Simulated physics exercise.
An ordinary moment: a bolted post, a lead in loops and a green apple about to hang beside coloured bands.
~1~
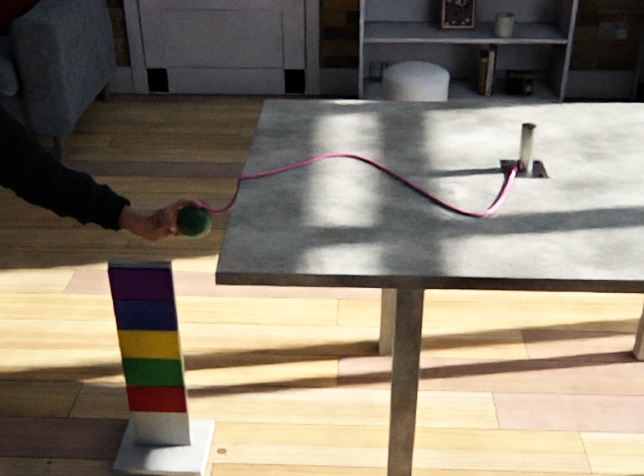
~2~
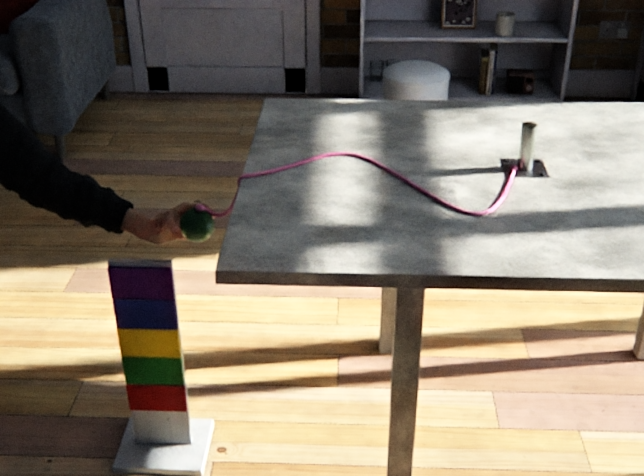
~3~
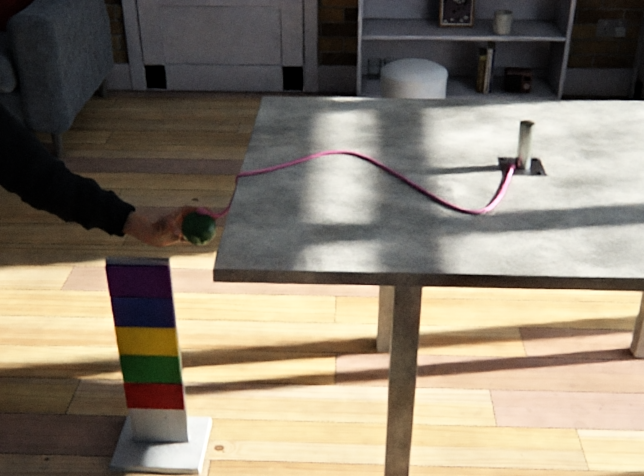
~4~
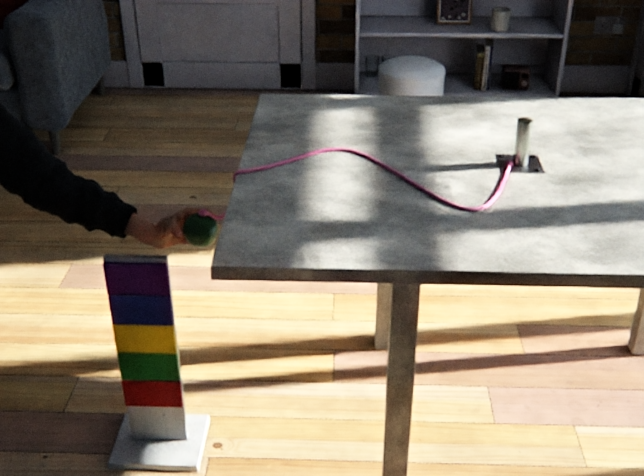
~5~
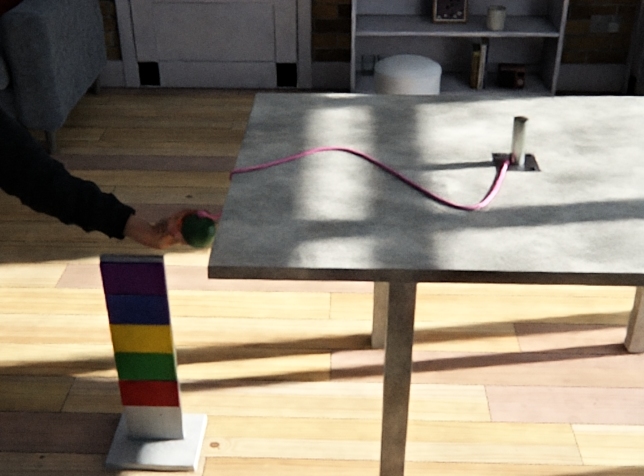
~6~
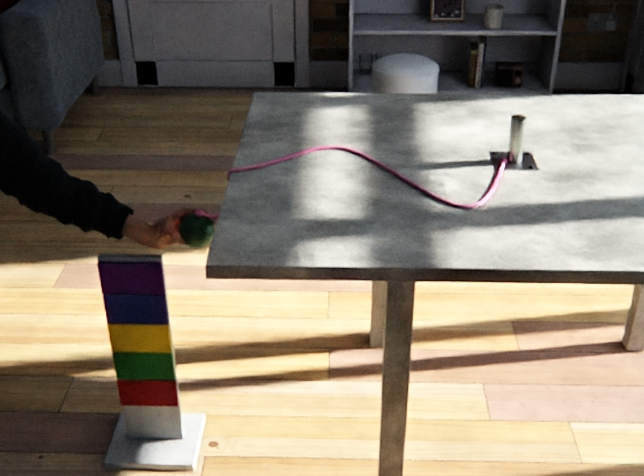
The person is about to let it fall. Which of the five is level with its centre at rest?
Its centre hangs level with the green band.
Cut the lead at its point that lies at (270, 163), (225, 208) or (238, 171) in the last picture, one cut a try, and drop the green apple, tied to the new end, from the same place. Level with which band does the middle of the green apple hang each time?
Try by try: Purple; yellow; blue.
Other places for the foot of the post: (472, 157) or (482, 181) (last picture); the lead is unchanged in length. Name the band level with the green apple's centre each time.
Try by try: Red; red.
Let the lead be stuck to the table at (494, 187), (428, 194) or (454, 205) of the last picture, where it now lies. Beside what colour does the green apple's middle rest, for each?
It would be yellow; blue; blue.
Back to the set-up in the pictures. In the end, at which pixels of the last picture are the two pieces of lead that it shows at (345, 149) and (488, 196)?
Near (228, 191) and (424, 166).
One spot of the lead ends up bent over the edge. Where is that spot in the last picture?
Near (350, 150).
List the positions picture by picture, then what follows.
Green apple (194, 222); purple (141, 286); blue (145, 316); yellow (149, 345); green (153, 373); red (156, 400), in the first frame.
Green apple (197, 225); lead through (507, 187) (461, 211) (399, 176) (338, 154) (263, 173), in the second frame.
Green apple (199, 229), in the third frame.
Green apple (200, 230); lead through (503, 183) (457, 207) (395, 172) (334, 150) (259, 169), in the fourth frame.
Green apple (199, 231), in the fifth frame.
Green apple (197, 230); lead through (497, 180) (451, 204) (389, 170) (328, 148) (253, 168), in the sixth frame.
Soon after, apple near (211, 336); level with yellow.
After that, apple near (256, 358); level with green.
And then, apple near (233, 367); level with green.
In the end, apple near (242, 368); level with green. Its middle rests at the green band.
